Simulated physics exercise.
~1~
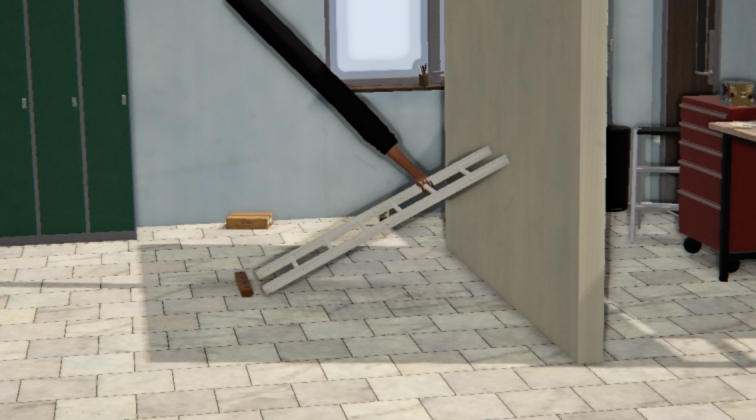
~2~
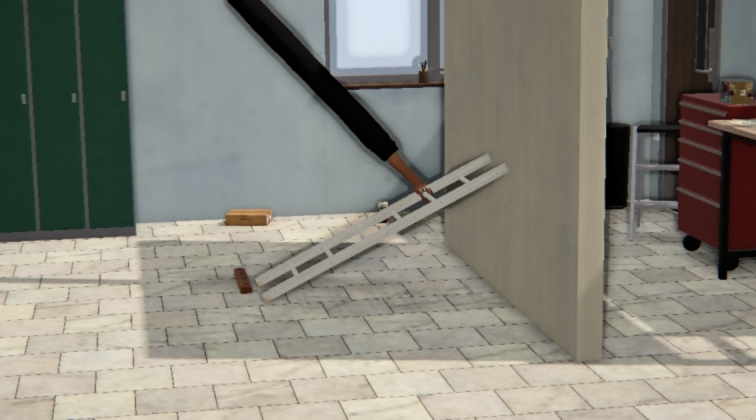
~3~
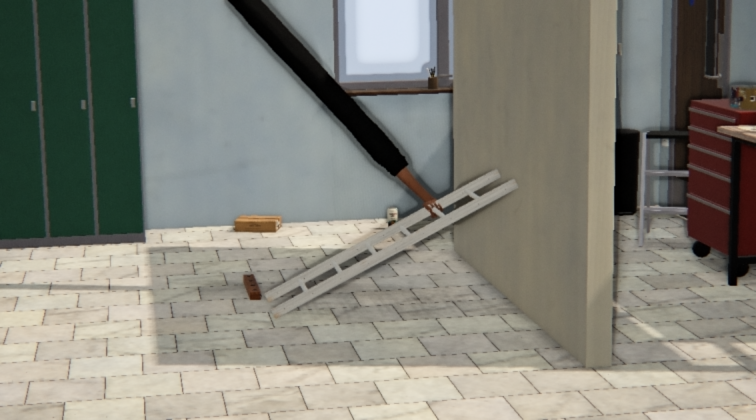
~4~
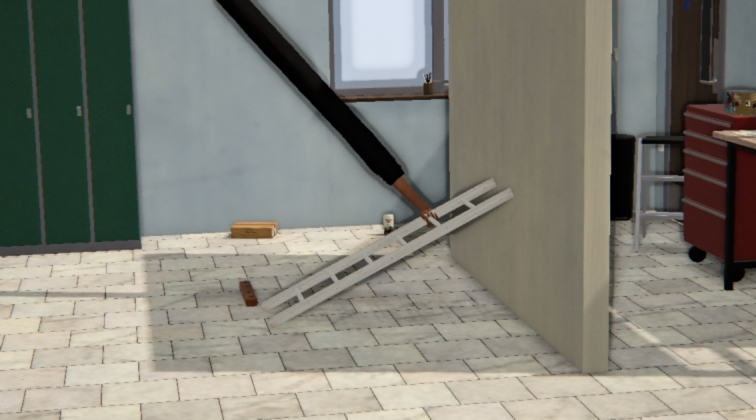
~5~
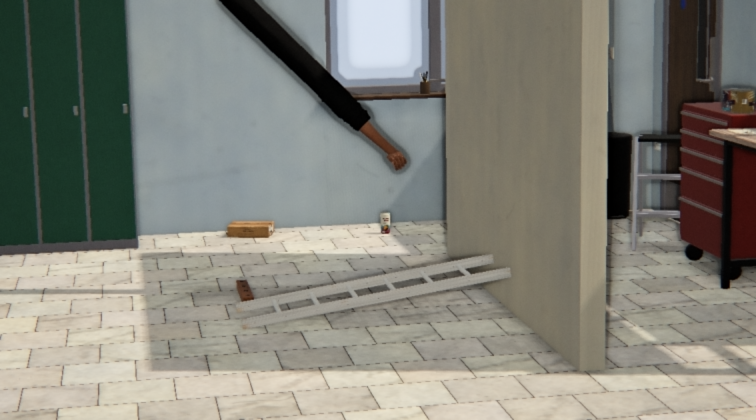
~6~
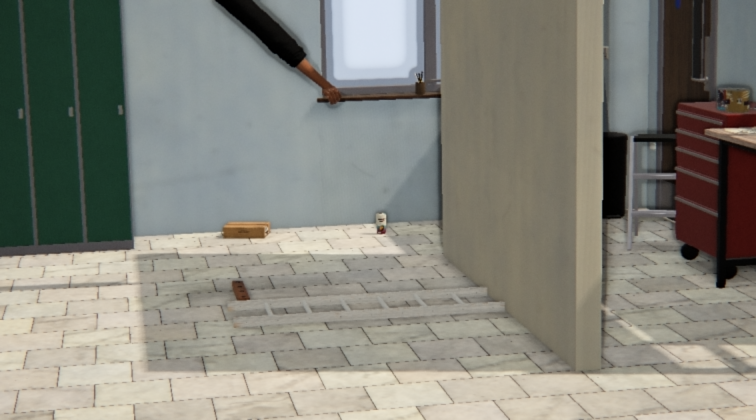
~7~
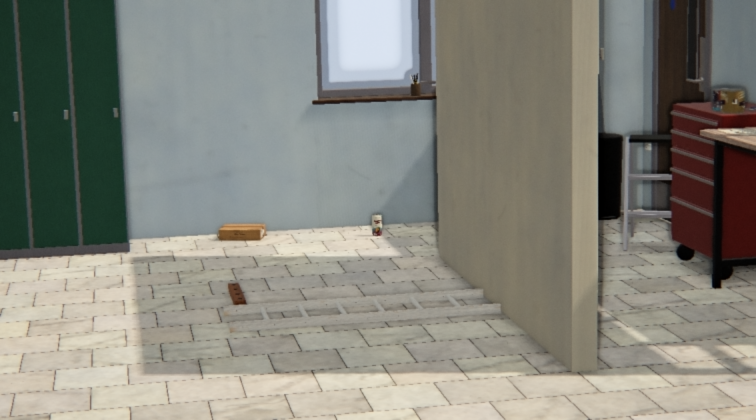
White ladder-like gate leaning on a wall panel, lowering under a hand, then slipping flat to the floor after release.
